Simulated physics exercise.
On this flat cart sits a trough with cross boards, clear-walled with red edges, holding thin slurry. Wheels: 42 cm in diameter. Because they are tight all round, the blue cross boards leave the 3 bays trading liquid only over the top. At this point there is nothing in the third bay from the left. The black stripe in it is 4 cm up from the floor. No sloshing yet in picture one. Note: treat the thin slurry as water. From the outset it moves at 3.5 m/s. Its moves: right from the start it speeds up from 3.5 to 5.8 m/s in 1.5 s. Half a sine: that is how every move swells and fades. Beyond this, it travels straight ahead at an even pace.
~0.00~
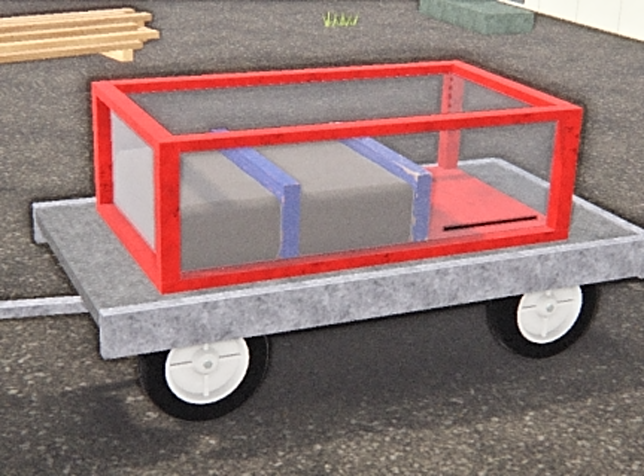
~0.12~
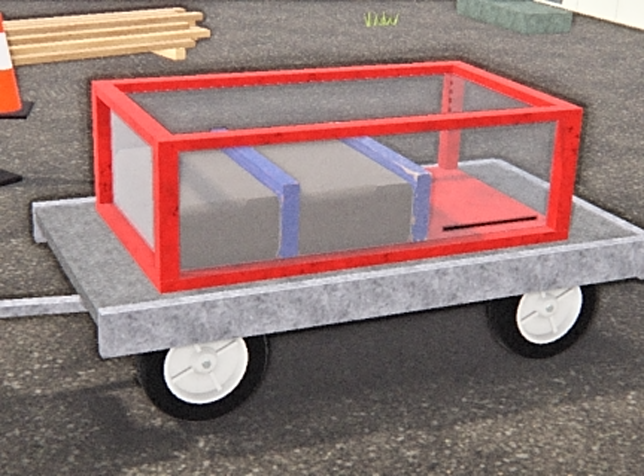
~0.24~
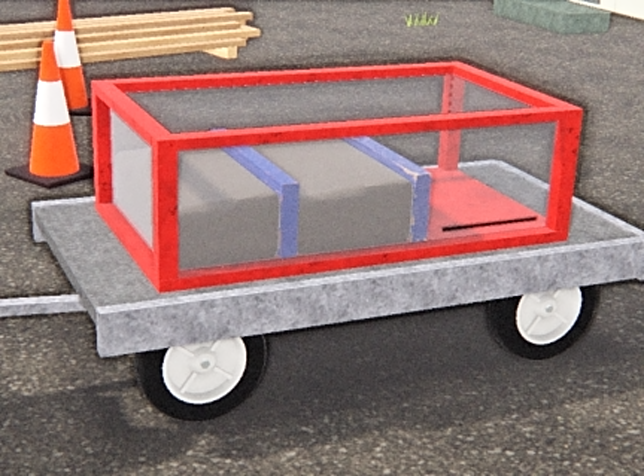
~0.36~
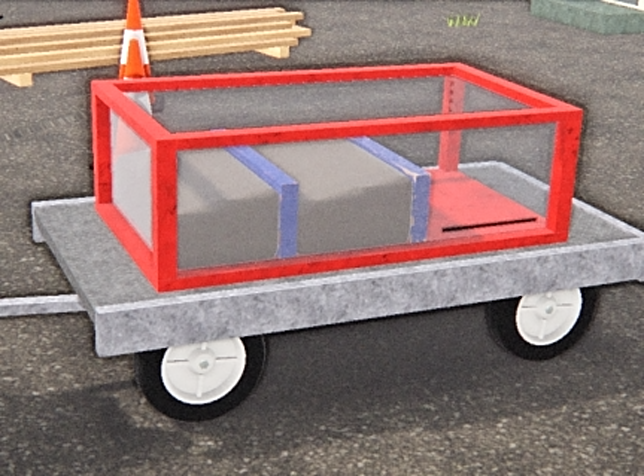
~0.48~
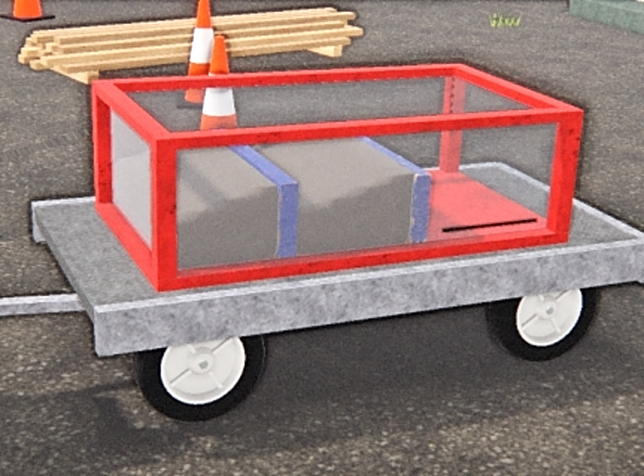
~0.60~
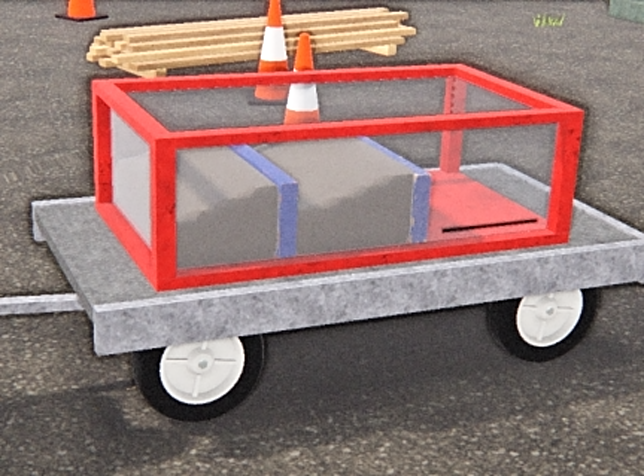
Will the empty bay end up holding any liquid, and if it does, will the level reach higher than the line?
Yes, but lower than the line.
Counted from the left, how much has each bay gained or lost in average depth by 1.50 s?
From the left: 0, 1 down, 1 up.
By 1.00 s left to right it is 21, 20, 1 cm deep.
By 1.50 s left to right it is 21, 20, 1 cm deep.
By 2.00 s left to right it is 21, 20, 1 cm deep.
By 4.49 s left to right it is 21, 20, 1 cm deep.
